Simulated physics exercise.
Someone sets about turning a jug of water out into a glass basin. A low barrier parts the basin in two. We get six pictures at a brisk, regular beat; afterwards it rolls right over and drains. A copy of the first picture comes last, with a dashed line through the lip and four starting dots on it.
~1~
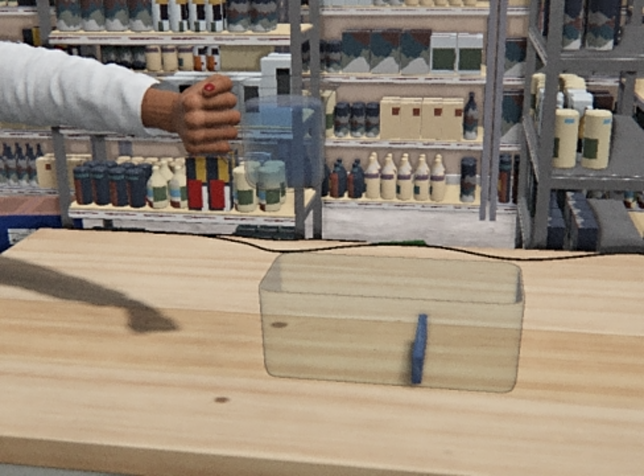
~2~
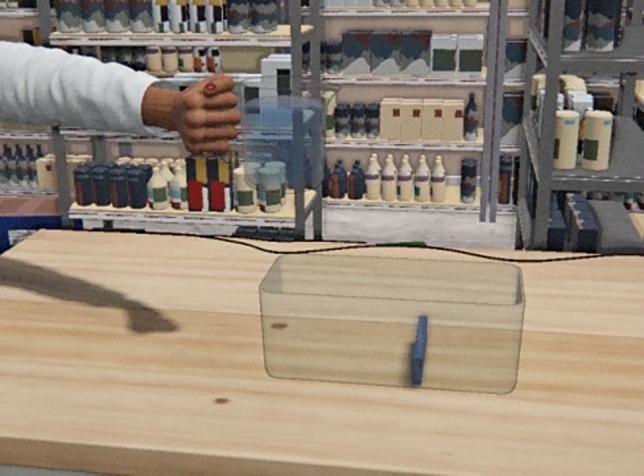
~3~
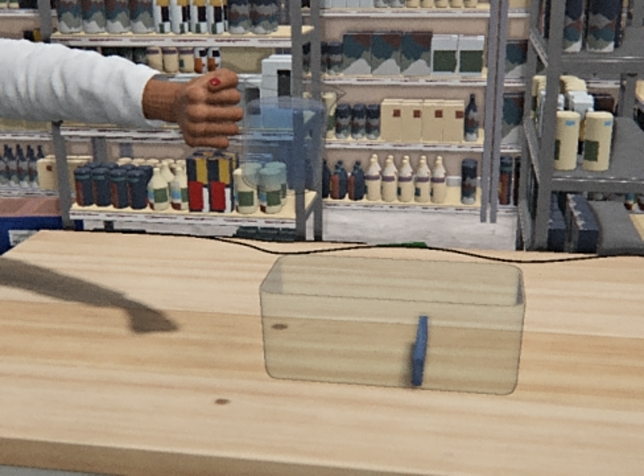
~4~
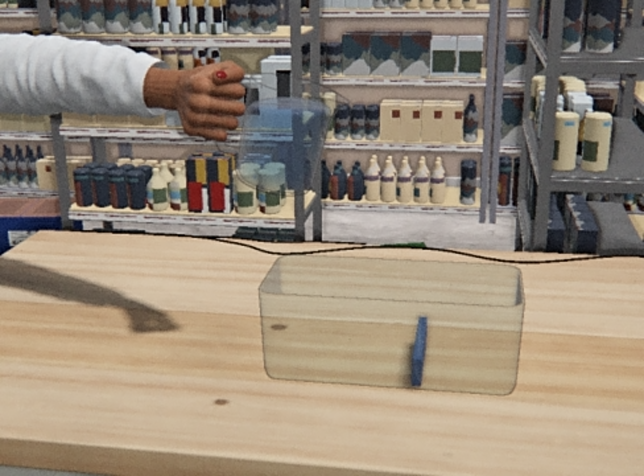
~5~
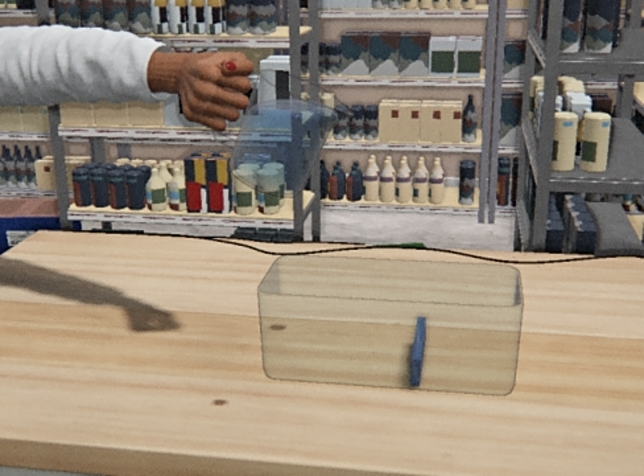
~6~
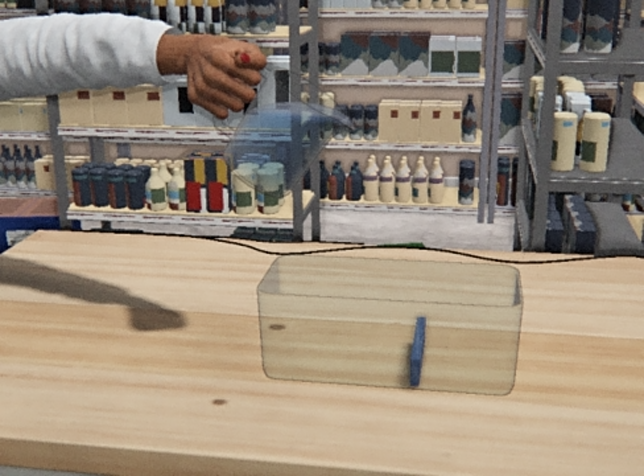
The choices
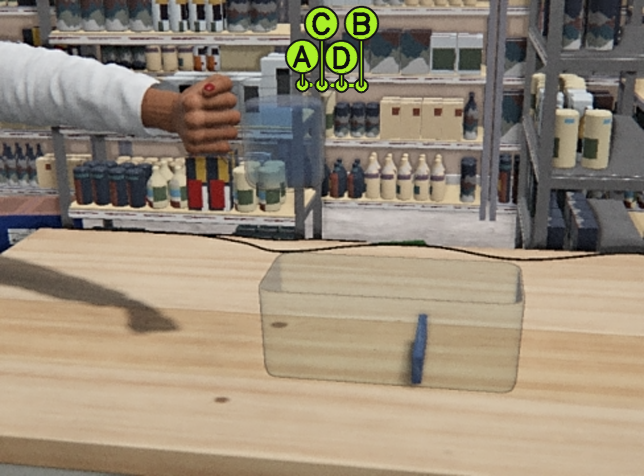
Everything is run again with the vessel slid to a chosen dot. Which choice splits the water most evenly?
Best: B.
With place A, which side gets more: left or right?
The left side.
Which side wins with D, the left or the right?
More ends on the left.
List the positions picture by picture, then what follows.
In the first frame, upright, lip at (339, 85); basin from (265, 373) to (516, 390); top of the wall at (420, 334); nothing has left yet.
In the second frame, upright, lip at (340, 88); nothing has left yet.
In the third frame, tipped about 6°, lip at (344, 93); nothing has left yet.
In the fourth frame, tipped about 13°, lip at (348, 102); nothing has left yet.
In the fifth frame, tipped about 23°, lip at (352, 114); nothing has left yet.
In the sixth frame, tipped about 34°, lip at (355, 128); nothing has left yet.
On the marked copy, A at (302, 84); B at (361, 85); C at (321, 85); D at (341, 85).
For place A, about 86 % ends left of the wall and 11 % right of it.
For place B, about 55 % ends left of the wall and 43 % right of it.
For place C, about 87 % ends left of the wall and 7 % right of it; 6 % is lost outside.
For place D, about 79 % ends left of the wall and 11 % right of it; 10 % is lost outside.
